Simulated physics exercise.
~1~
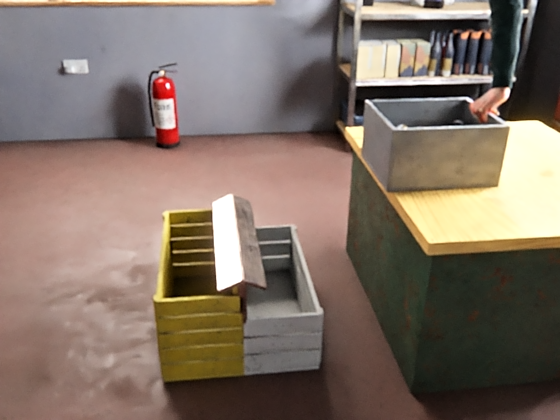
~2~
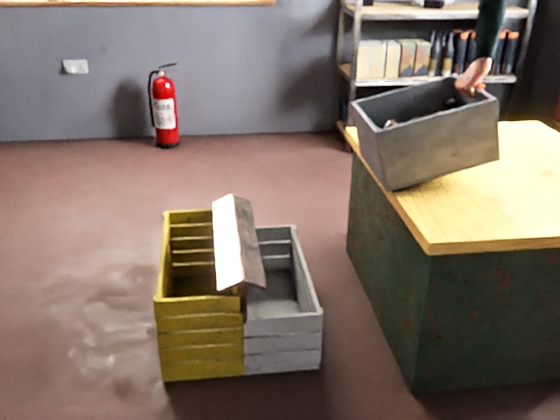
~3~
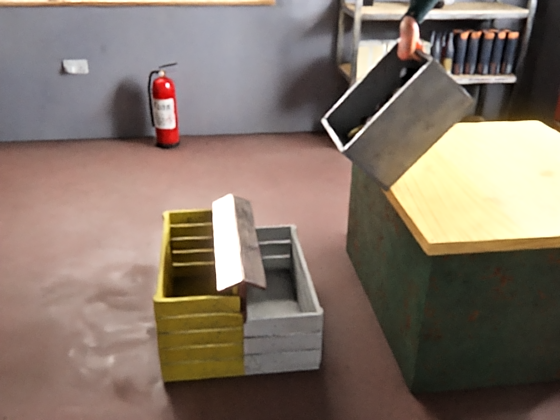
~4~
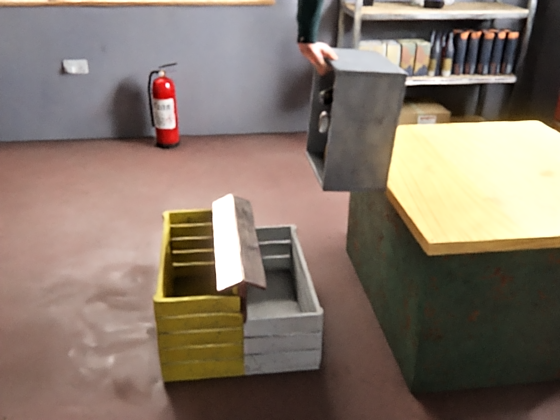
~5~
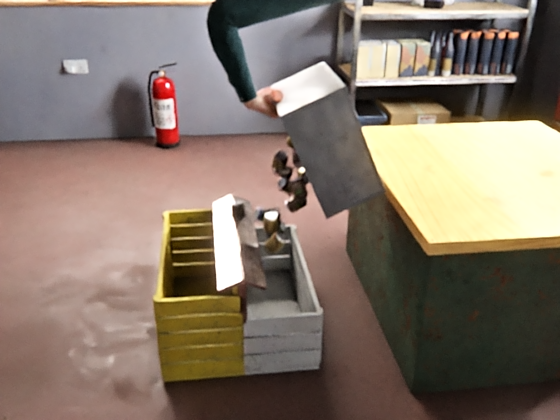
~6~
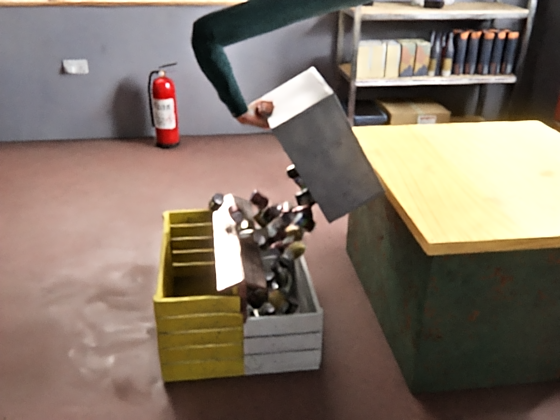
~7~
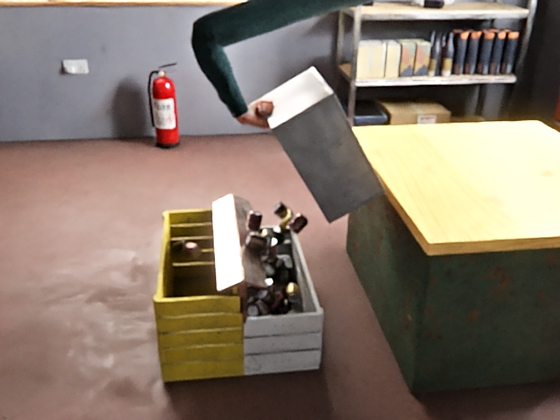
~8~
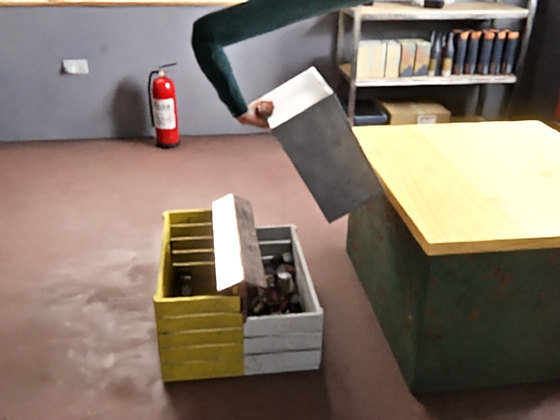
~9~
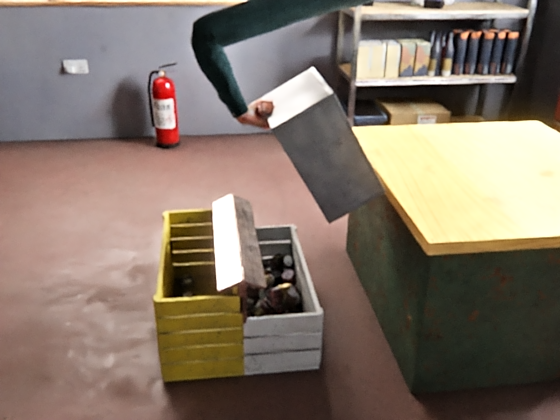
A grey crate is tipped by hand, spilling small cans mostly into the white tub below.
